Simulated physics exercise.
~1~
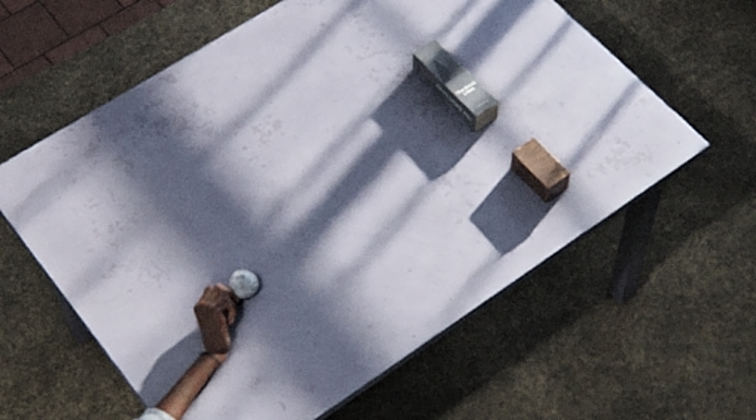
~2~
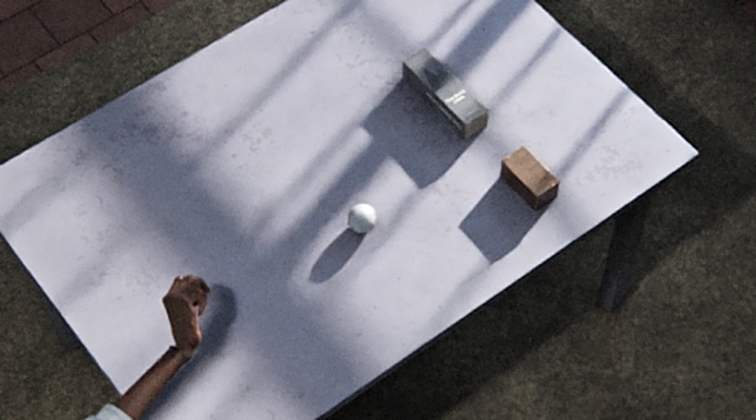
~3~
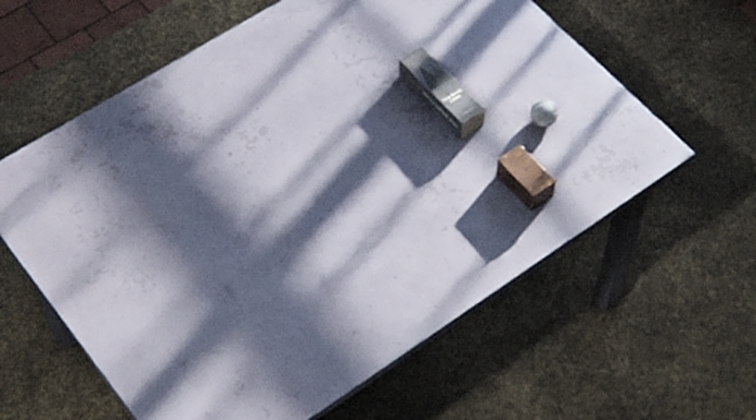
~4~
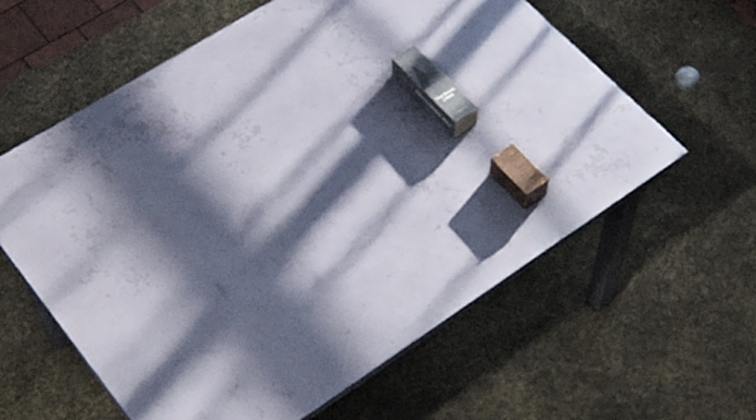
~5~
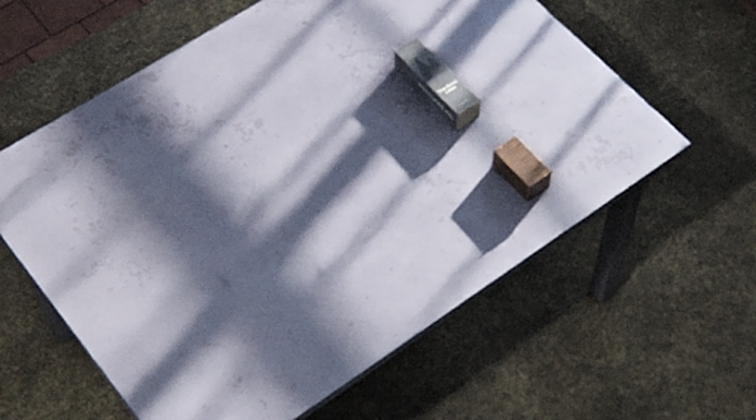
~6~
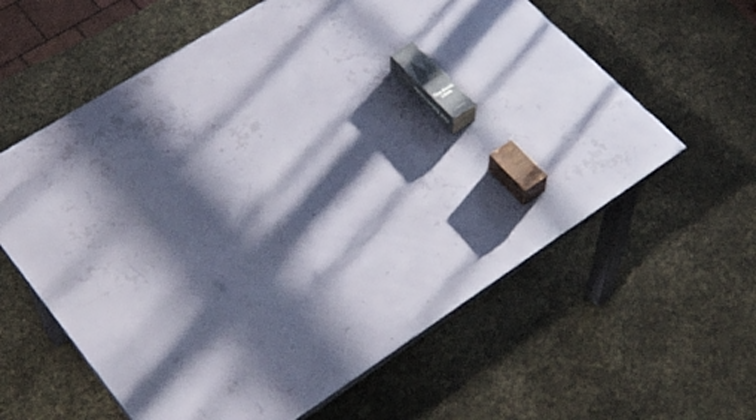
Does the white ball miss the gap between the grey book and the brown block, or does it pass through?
The white ball passes through the gap between the grey book and the brown block.
